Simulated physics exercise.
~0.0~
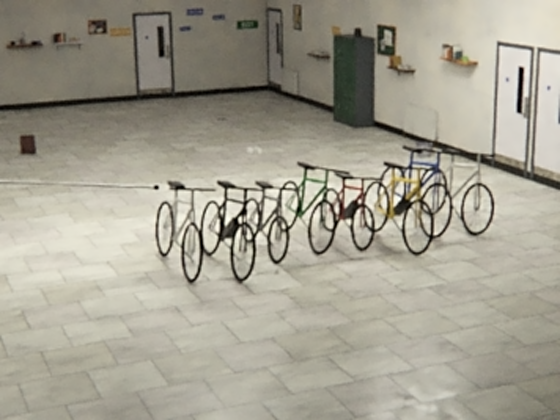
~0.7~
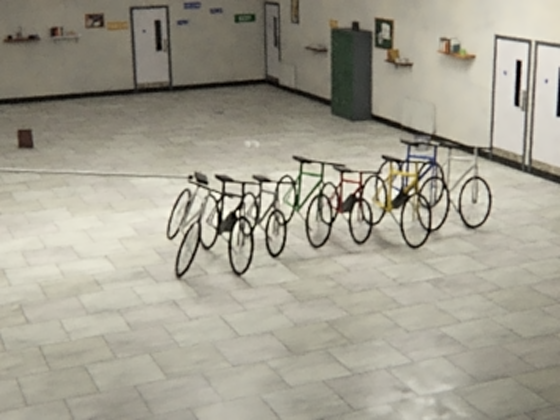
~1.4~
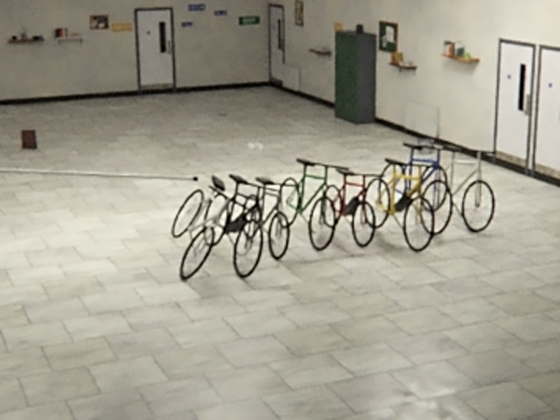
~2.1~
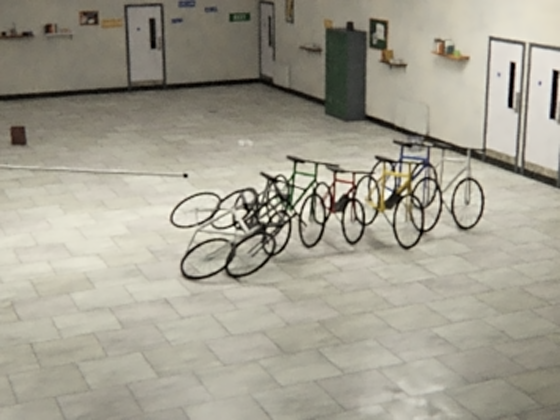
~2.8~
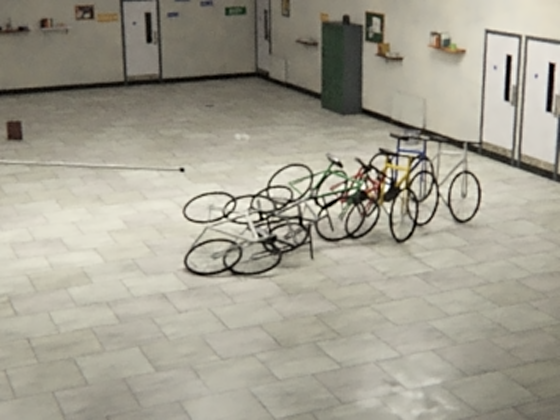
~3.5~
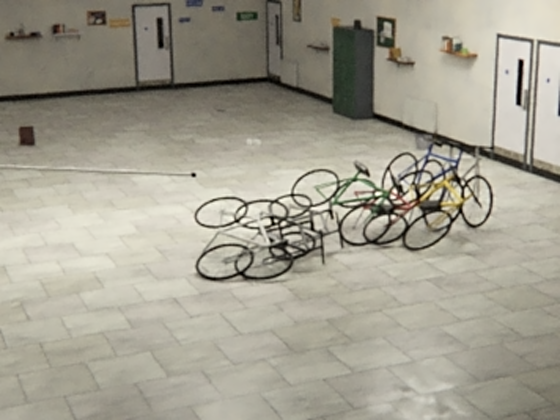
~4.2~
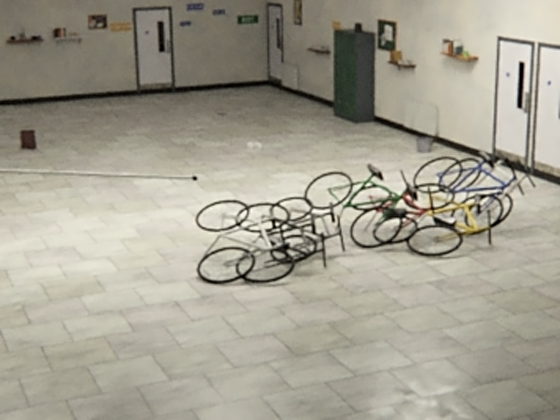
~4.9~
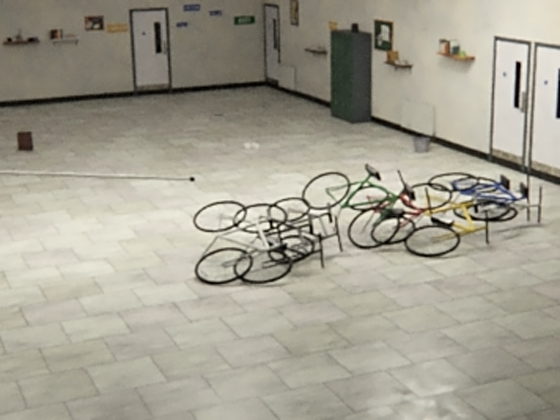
In a large tiled hall, a long pole nudges the left end of a row of parked bicycles, which tip rightward one after another through the green, red and yellow ones, until the blue bicycle near the far end also goes over and none is left standing.
